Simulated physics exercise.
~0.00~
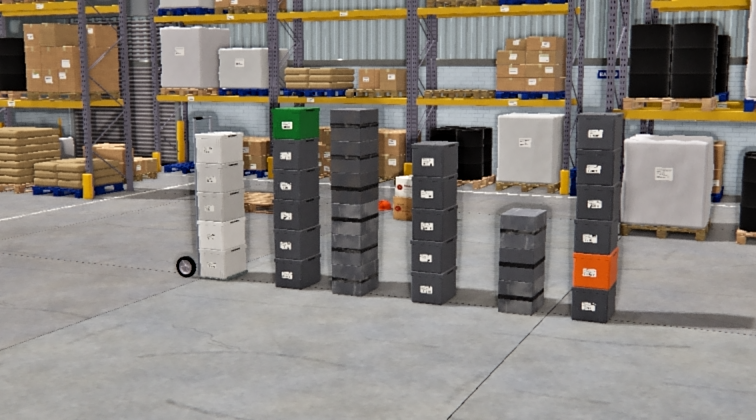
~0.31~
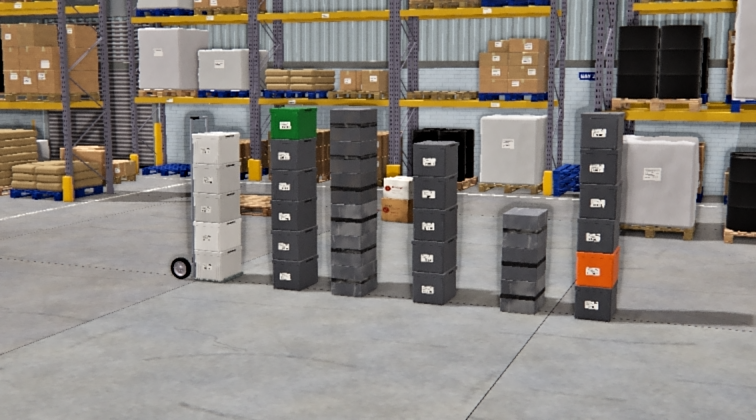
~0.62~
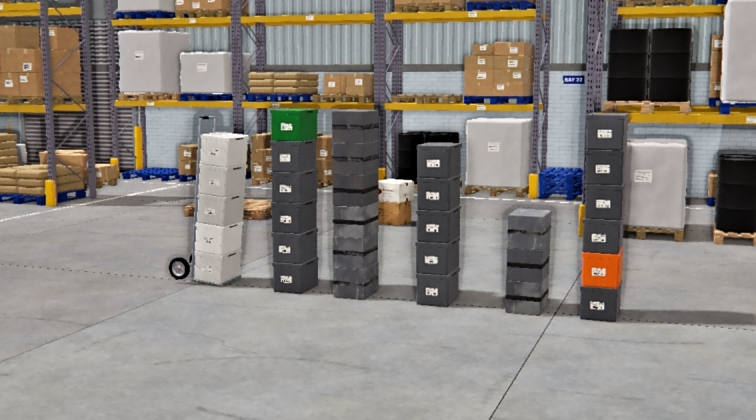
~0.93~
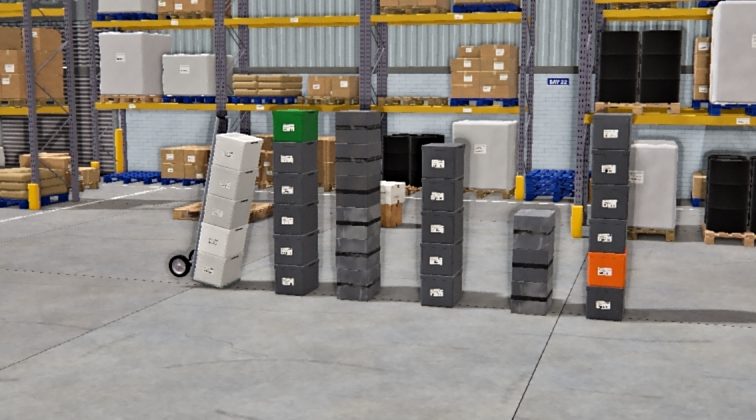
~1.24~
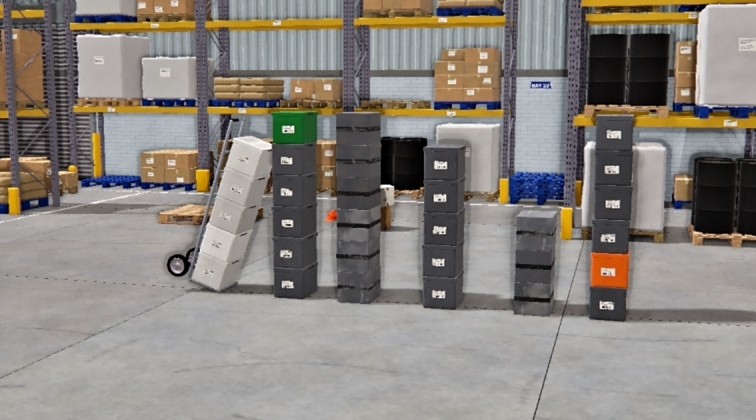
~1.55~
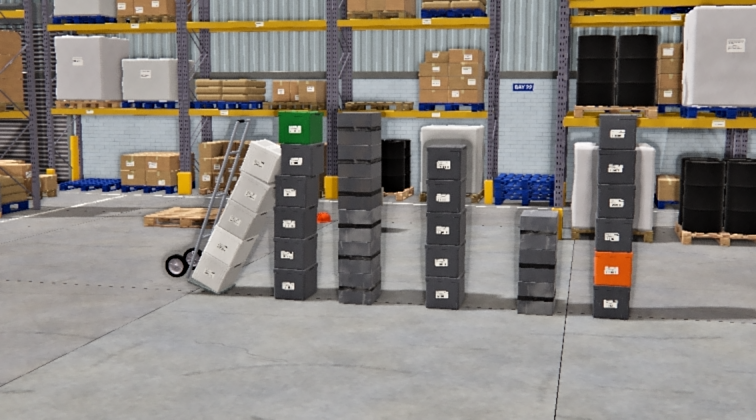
A pale stack of totes on a sack truck leans right against the green-topped stack.
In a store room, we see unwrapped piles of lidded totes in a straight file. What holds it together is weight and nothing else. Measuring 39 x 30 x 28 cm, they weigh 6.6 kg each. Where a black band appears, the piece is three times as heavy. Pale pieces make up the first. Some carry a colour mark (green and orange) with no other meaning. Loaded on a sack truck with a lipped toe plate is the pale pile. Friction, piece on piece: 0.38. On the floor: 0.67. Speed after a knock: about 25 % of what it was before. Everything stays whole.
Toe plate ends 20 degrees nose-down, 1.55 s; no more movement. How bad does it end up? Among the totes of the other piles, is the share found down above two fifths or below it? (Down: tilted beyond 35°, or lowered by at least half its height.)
You'll see not even two fifths go down.
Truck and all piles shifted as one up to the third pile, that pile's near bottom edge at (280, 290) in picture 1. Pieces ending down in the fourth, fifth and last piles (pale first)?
That would give fourth 0, fifth 0 and last 0.
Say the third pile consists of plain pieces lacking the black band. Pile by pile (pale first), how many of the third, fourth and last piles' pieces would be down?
Count down, pile by pile - third 6, fourth 5, last 6.
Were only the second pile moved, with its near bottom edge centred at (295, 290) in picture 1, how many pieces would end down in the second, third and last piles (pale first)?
Pile tally - second: 0, third: 0, last: 0.
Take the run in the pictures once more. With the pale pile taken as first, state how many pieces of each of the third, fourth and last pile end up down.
Number of pieces - third 0, fourth 0, last 0.
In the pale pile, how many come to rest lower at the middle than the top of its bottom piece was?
The count is 1.
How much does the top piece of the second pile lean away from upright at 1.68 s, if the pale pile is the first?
0° from upright.
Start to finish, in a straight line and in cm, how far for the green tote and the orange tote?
Green 30 cm, orange 0 cm.
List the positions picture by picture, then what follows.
In the first picture (we follow the side turned to the camera; the camera moves round a little), truck frame (195, 151) 0° forward; orange tote (591, 272); green tote (286, 124); no other piece has moved.
Truck frame (192, 151) 1° forward; green tote (284, 124), in the second picture.
Truck frame (199, 151) 5° forward, top of the pale pile leaning 5°; green tote (285, 126); no other piece has moved, in the third picture.
Truck frame (213, 150) 12° forward, top of the pale pile leaning 12°; green tote (287, 127); no other piece has moved, in the fourth picture.
Truck frame (223, 153) 17° forward, top of the pale pile leaning 19°; green tote (287, 128); no other piece has moved, in the fifth picture.
Truck frame (228, 154) 20° forward, top of the pale pile leaning 23°; green tote (294, 128) displaced 57 mm; orange tote (613, 270); 2 stirred so far, in the sixth picture.
Around 1.68 s, 0 of the pale pile down; none of the 26 other totes down, 5 disturbed; green tote tipped 3°.
Around 1.90 s, 0 of the pale pile down; none of the 26 other totes down, 5 disturbed; green tote tipped 8°.
Around 2.20 s, 3 of the pale pile down; none of the 26 other totes down, 7 disturbed; green tote tipped 12°.
Finally (2.7 s), 3 of the pale pile down; none of the 26 other totes down, 7 disturbed; green tote tipped 11°; orange tote unmoved. That is 0 per cent. Seen by the last camera, middles, green tote near (328, 128), orange tote near (613, 265).
